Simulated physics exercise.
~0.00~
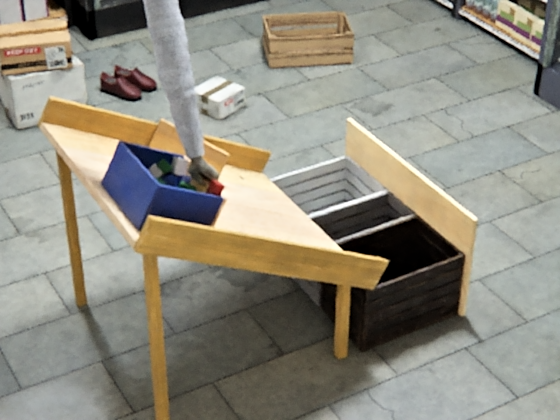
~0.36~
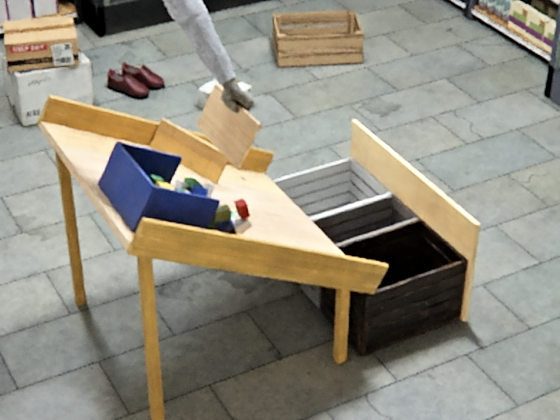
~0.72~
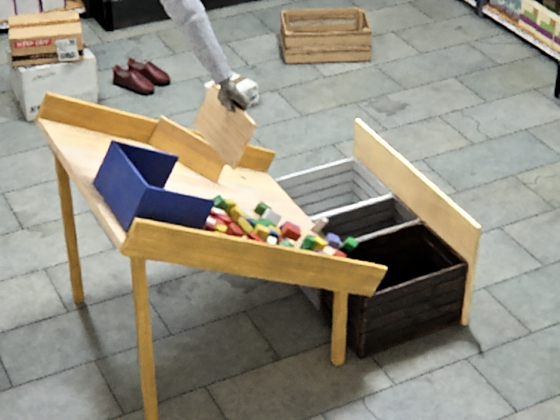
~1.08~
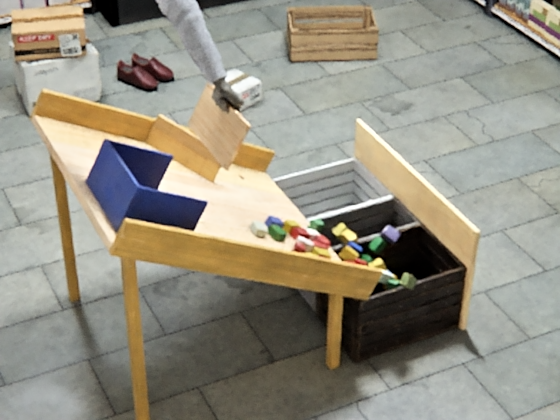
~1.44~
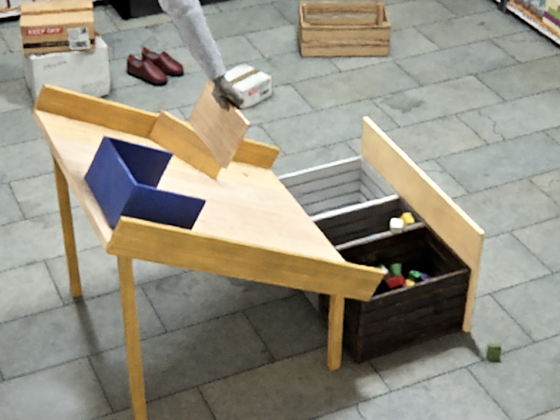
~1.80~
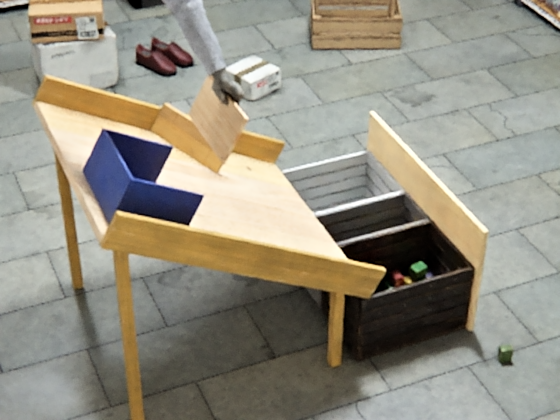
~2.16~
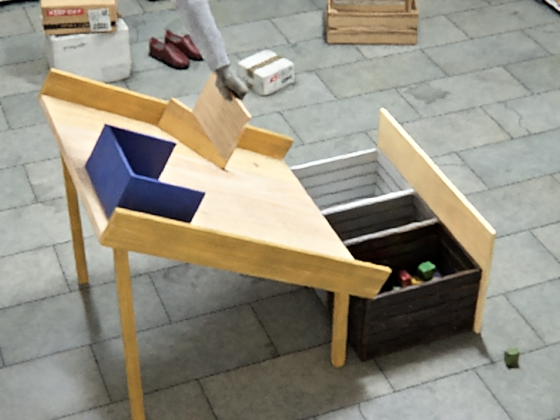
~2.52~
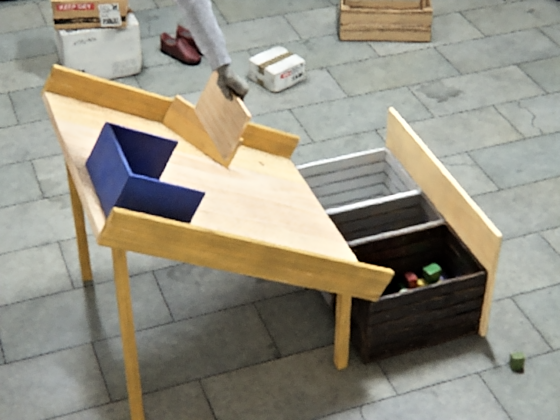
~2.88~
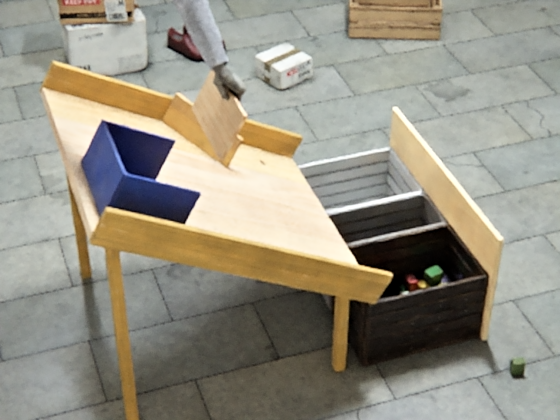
Colourful toy bricks spilled from a blue pen once a gloved hand lifted its wooden gate, tumbled right down the sloping table and dropped into the bins below, many landing in the nearest dark one, while a green brick ended up on the floor.
